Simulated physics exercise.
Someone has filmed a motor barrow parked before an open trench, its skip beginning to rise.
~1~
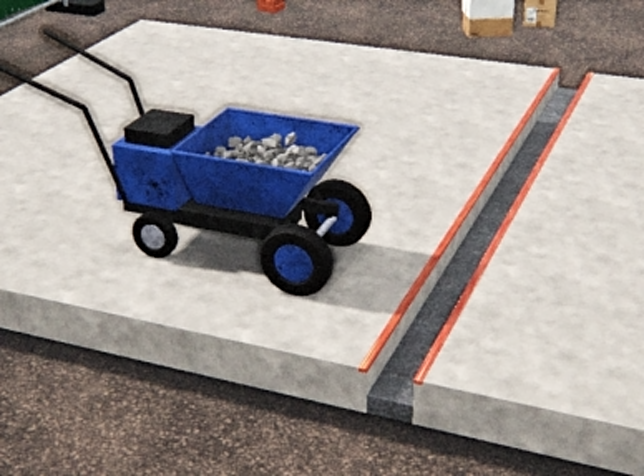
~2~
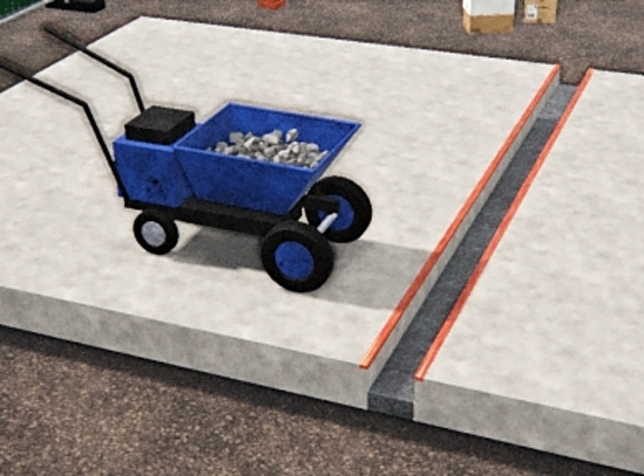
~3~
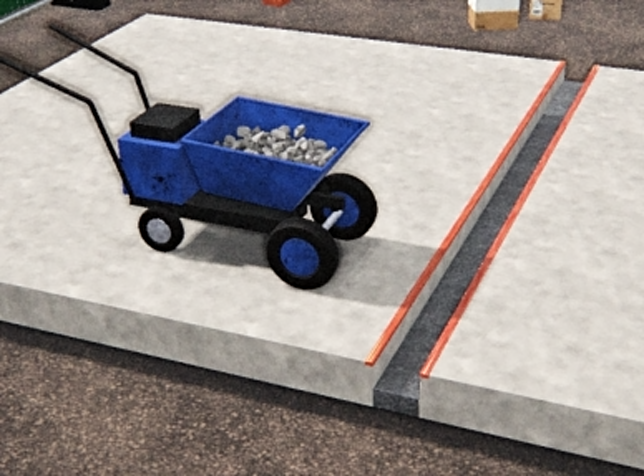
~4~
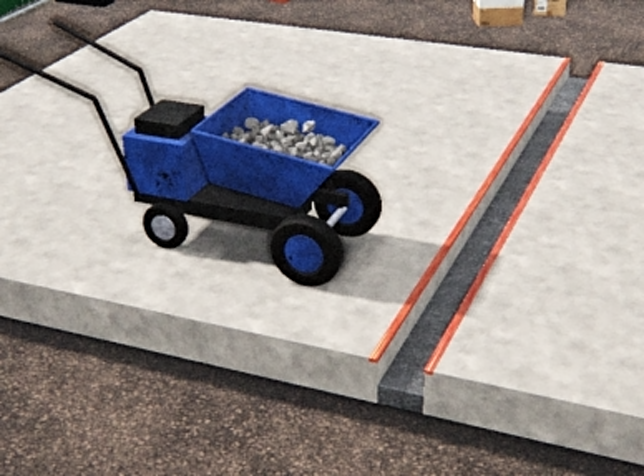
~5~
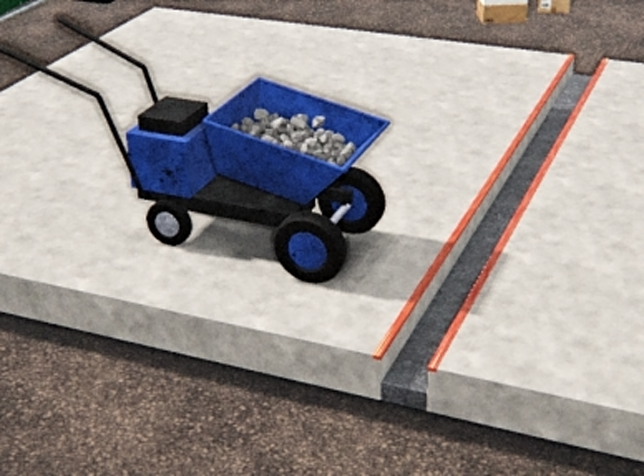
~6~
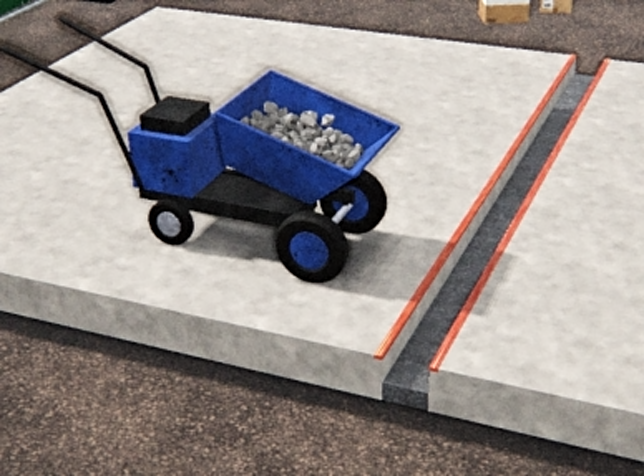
In this clip, a blue motor barrow loaded with broken stones stands on a pale slab beside a narrow, orange-edged trench, and its skip gradually tilts toward the right, its back end rising while the stones remain inside.
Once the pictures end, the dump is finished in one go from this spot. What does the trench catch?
It catches over half.
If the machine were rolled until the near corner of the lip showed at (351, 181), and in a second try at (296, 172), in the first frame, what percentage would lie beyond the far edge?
In turn 50 and 0 in a hundred.
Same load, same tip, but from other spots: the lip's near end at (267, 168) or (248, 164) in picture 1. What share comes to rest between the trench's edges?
Near 40 % and 20 %.
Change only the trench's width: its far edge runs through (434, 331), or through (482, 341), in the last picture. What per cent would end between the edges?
About 60 and 90 per cent.
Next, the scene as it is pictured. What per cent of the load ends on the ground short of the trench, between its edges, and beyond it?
About: Short 10, between 75, beyond 5 per cent.
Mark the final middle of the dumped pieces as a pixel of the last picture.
Close to (456, 285).
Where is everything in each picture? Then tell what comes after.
Lip of the skip at (312, 175), level; top of the load at (263, 163), broken stones; first edge of the trench at (383, 336); far edge at (437, 347), the trench under half as wide as the skip, and about half as deep as wide, in the first frame.
Lip of the skip at (314, 172), level; top of the load at (265, 159), in the second frame.
Lip of the skip at (323, 170), tipped barely; top of the load at (272, 155), in the third frame.
Lip of the skip at (333, 170), tipped a little; top of the load at (265, 148), in the fourth frame.
Lip of the skip at (344, 171), tipped a little; top of the load at (275, 141), in the fifth frame.
Lip of the skip at (355, 176), tipped clearly; top of the load at (274, 135); first edge of the trench at (399, 323); far edge at (453, 335), in the sixth frame.
Soon after the last picture, skip tipped steeply; all in the skip.
A little later, skip tipped steeply; nearly all in the skip; a stray few in or heaped over the trench; a stray few beyond it; a stray few falling.
Later still, skip tipped right over; about a third in the skip; a stray few short of the trench; about two thirds in or heaped over the trench; a small part beyond it.
By the end, skip tipped right over; a small part in the skip; a small part short of the trench; most in or heaped over the trench; a small part beyond it.
